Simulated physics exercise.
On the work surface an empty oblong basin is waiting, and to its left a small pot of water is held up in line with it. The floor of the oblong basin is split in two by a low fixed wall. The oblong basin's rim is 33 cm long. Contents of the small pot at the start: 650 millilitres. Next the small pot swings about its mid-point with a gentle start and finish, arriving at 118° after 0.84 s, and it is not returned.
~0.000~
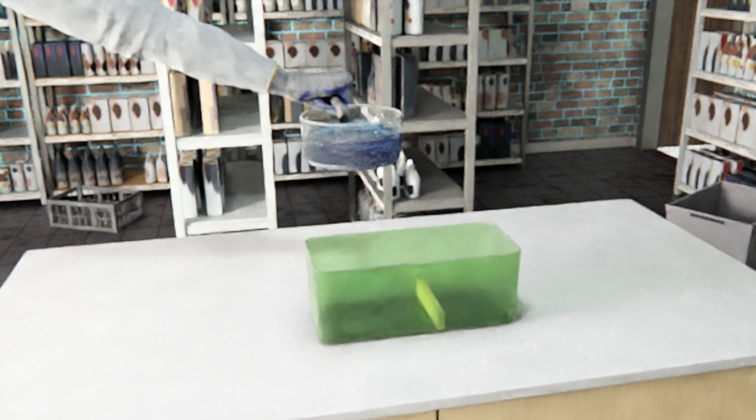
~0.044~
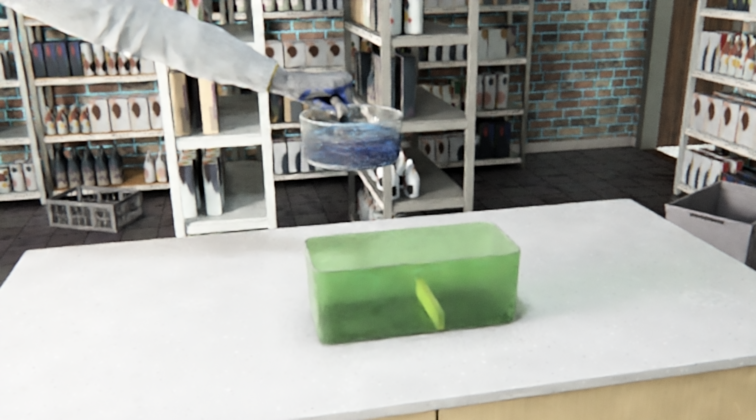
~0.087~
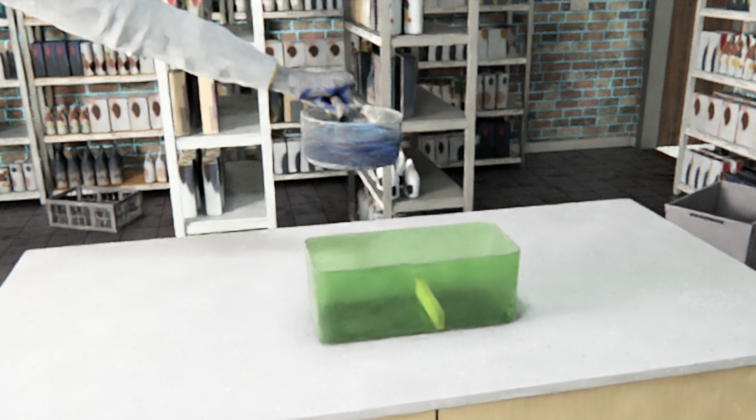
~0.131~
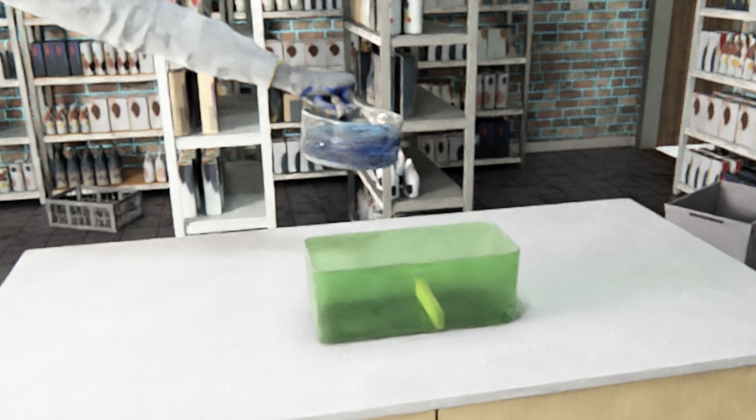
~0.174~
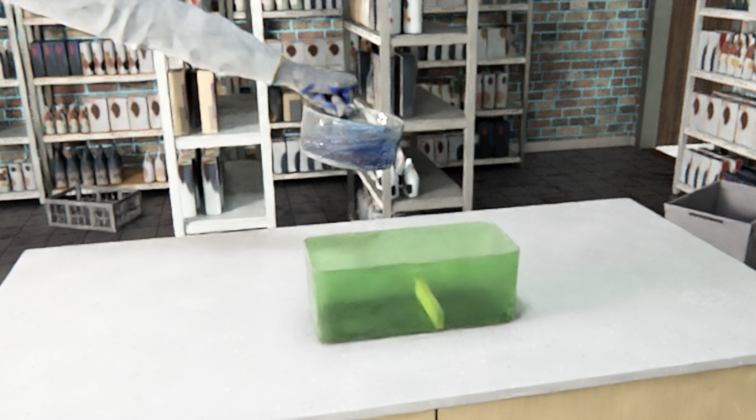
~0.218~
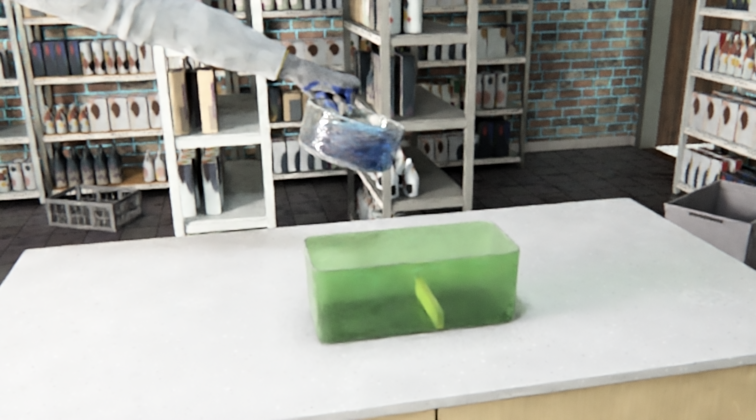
A gloved hand held a small clear pot of bluish liquid above a green oblong basin on a white table, then slowly tilted the pot down to the right.
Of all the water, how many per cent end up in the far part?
Roughly 48 per cent.
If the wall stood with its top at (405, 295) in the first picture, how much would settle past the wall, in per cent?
Then roughly 70 per cent would end up there.
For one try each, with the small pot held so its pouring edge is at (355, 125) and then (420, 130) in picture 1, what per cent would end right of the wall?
Respectively 20 and 60 %.
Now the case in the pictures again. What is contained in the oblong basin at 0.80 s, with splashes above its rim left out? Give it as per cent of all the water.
Around 86 per cent of the whole.
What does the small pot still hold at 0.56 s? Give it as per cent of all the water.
I'd put it near 34 percent.
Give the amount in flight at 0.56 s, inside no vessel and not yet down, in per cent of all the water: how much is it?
Some 56 % is the figure.
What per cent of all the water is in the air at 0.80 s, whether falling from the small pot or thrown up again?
In-air share: About 10 %.
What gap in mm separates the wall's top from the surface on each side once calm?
About 18 mm on the left, about 12 mm on the right.
Then, 0.56 s in, the tilt is 88° and 34 per cent is still to pour, 3 is left of the wall and 8 right of it.
Then, 0.80 s in, the tilt is 117° and 3 per cent is still to pour, 35 is left of the wall and 51 right of it.
Then, 1.06 s in, the tilt is 118° and 0 per cent is still to pour, 50 is left of the wall and 48 right of it.
Then, 1.34 s in, the tilt is 118° and 0 per cent is still to pour, 51 is left of the wall and 48 right of it.
Finally, 51 per cent lies left of the wall, 48 right of it and 2 outside.
